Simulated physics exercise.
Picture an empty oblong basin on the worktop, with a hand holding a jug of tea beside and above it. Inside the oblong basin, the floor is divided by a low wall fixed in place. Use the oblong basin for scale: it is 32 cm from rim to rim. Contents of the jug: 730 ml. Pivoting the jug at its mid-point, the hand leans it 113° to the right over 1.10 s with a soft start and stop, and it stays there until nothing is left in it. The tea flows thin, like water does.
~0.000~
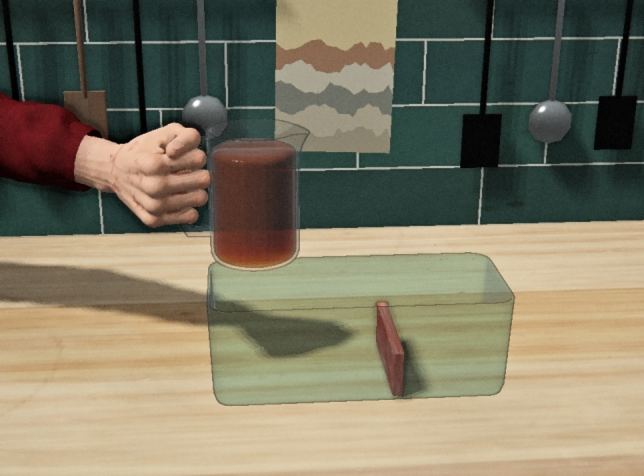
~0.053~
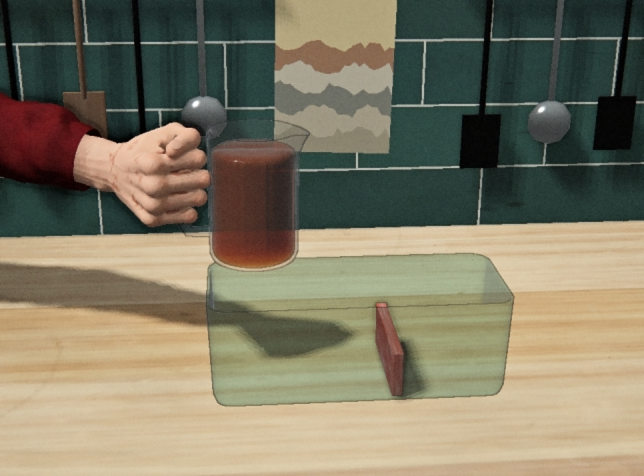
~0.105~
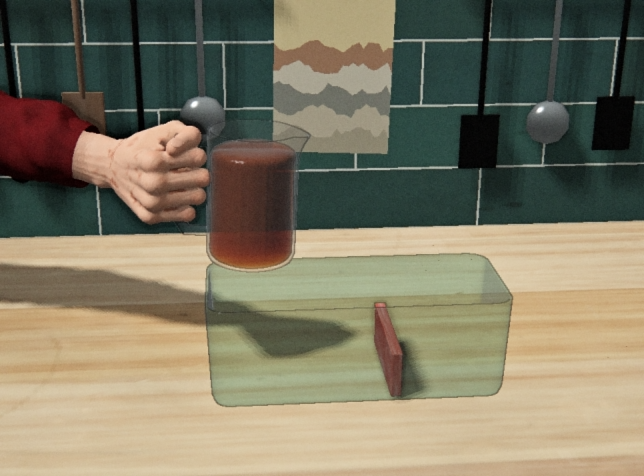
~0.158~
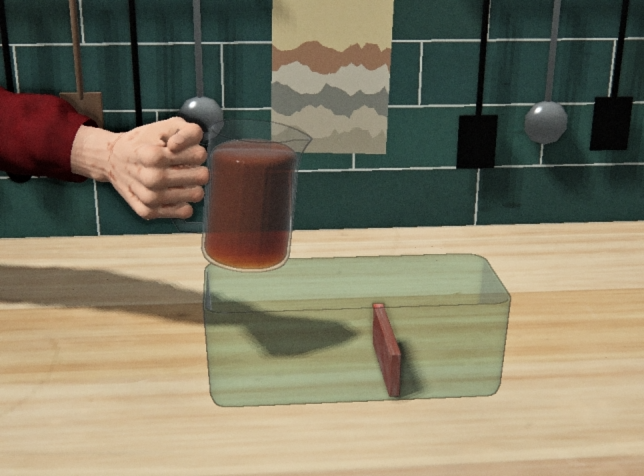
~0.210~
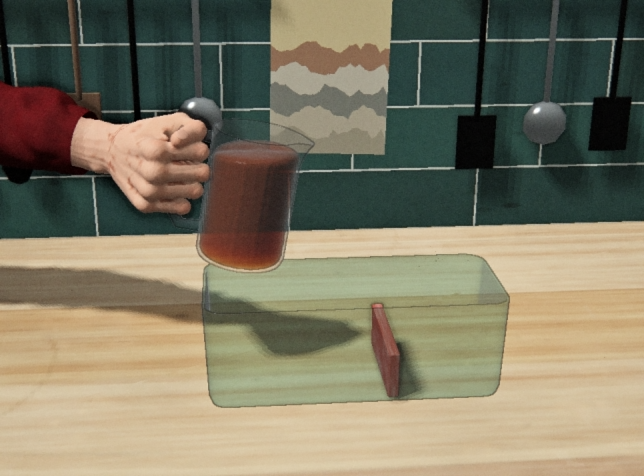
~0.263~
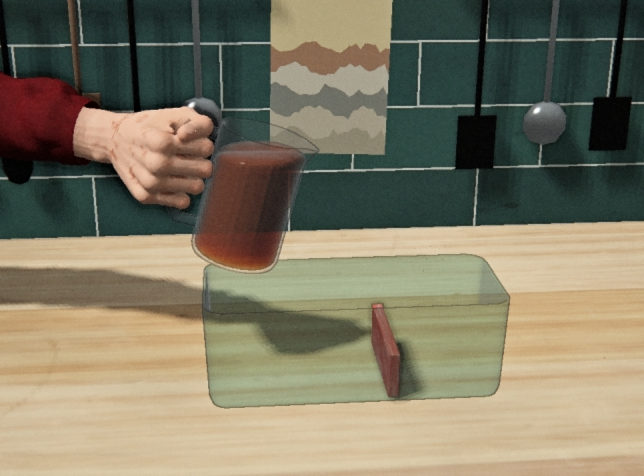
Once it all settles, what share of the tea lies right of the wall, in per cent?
20 %.
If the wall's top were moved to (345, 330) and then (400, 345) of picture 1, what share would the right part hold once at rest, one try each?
Respectively 90 and 20 %.
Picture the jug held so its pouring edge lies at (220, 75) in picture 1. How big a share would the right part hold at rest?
5 %.
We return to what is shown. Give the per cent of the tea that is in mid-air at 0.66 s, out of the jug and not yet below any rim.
Some 12 per cent, I reckon.
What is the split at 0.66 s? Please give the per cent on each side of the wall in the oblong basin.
Left roughly 3 per cent, right roughly 2.
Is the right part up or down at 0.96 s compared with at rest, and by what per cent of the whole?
It goes higher by about 2 %.
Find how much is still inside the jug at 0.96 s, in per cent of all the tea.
I'd say some 28 per cent remains.
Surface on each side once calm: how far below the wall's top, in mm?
Roughly 30 mm on the left side and roughly 42 mm on the right.
By 0.66 s the tilt is 75° and 83 per cent is still to pour, 3 is left of the wall and 2 right of it.
By 0.96 s the tilt is 108° and 29 per cent is still to pour, 40 is left of the wall and 18 right of it.
By 1.27 s the tilt is 113° and 1 per cent is still to pour, 77 is left of the wall and 19 right of it.
By 1.60 s the tilt is 113° and 0 per cent is still to pour, 79 is left of the wall and 20 right of it.
At rest 79 per cent lies left of the wall, 20 right of it and 1 outside.
